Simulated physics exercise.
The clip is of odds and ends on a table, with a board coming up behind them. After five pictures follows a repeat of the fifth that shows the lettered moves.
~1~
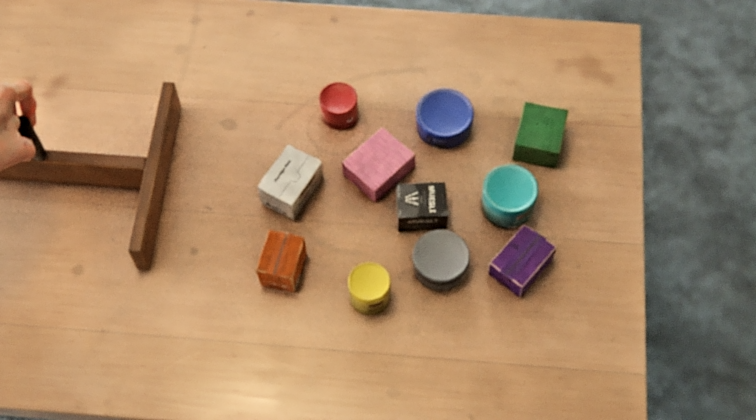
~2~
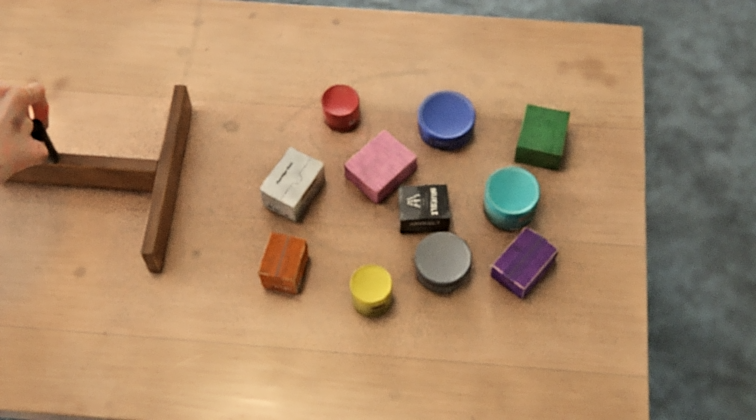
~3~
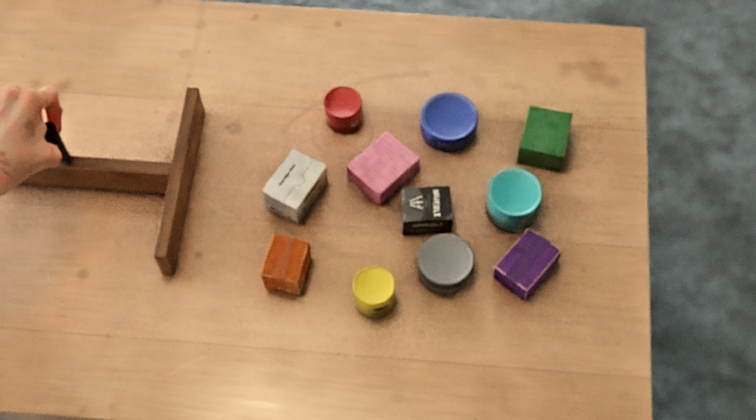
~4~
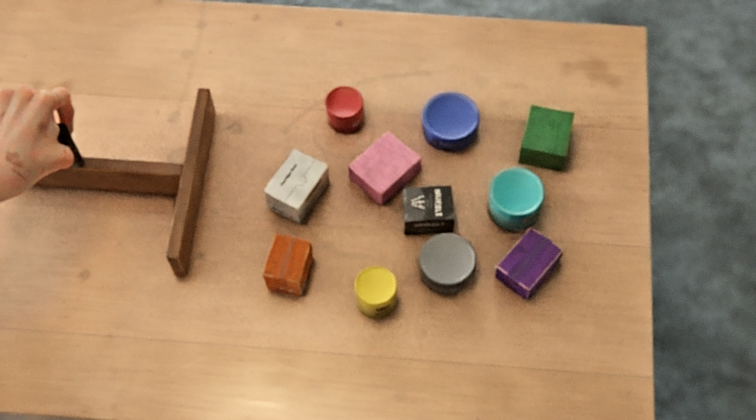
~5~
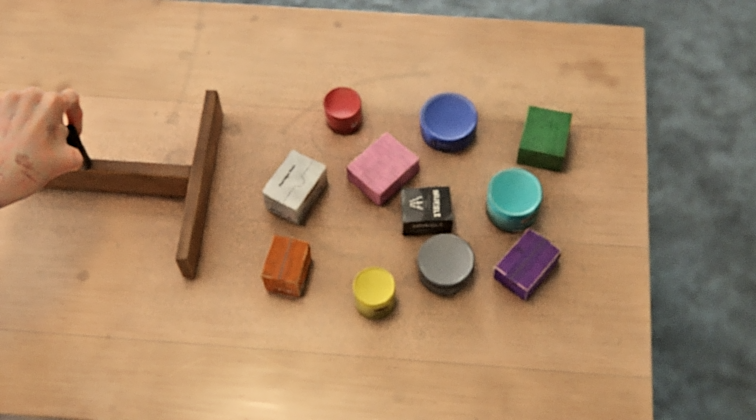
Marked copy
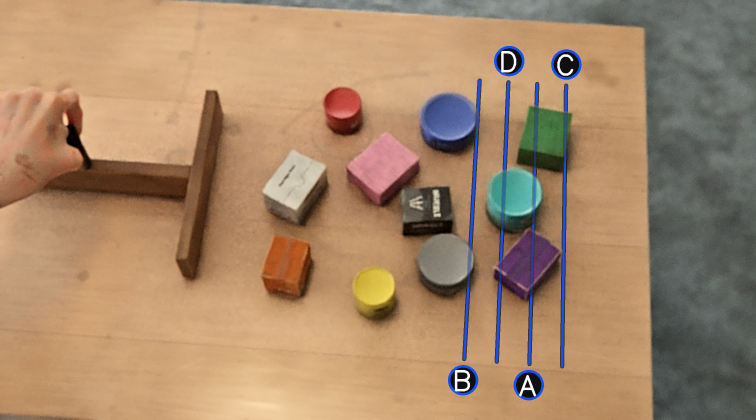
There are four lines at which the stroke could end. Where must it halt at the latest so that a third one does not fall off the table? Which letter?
Line C.
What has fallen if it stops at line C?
It is the purple box.
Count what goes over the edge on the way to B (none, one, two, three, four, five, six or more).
By then, none.
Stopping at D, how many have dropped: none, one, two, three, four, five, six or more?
By then, none.
On the copy, A at (534, 215); B at (472, 211); C at (564, 217); D at (503, 213).
On C. First, board (327, 180); red jar (363, 109); yellow tub (382, 294).
Then, board (460, 189); turquoise jar (576, 204); purple box (573, 268).
Finally, board (563, 196); purple box over the edge; turquoise jar (638, 201); one fallen.
By contrast, A is within the limit but short; B is within the limit but short; D is within the limit but short.
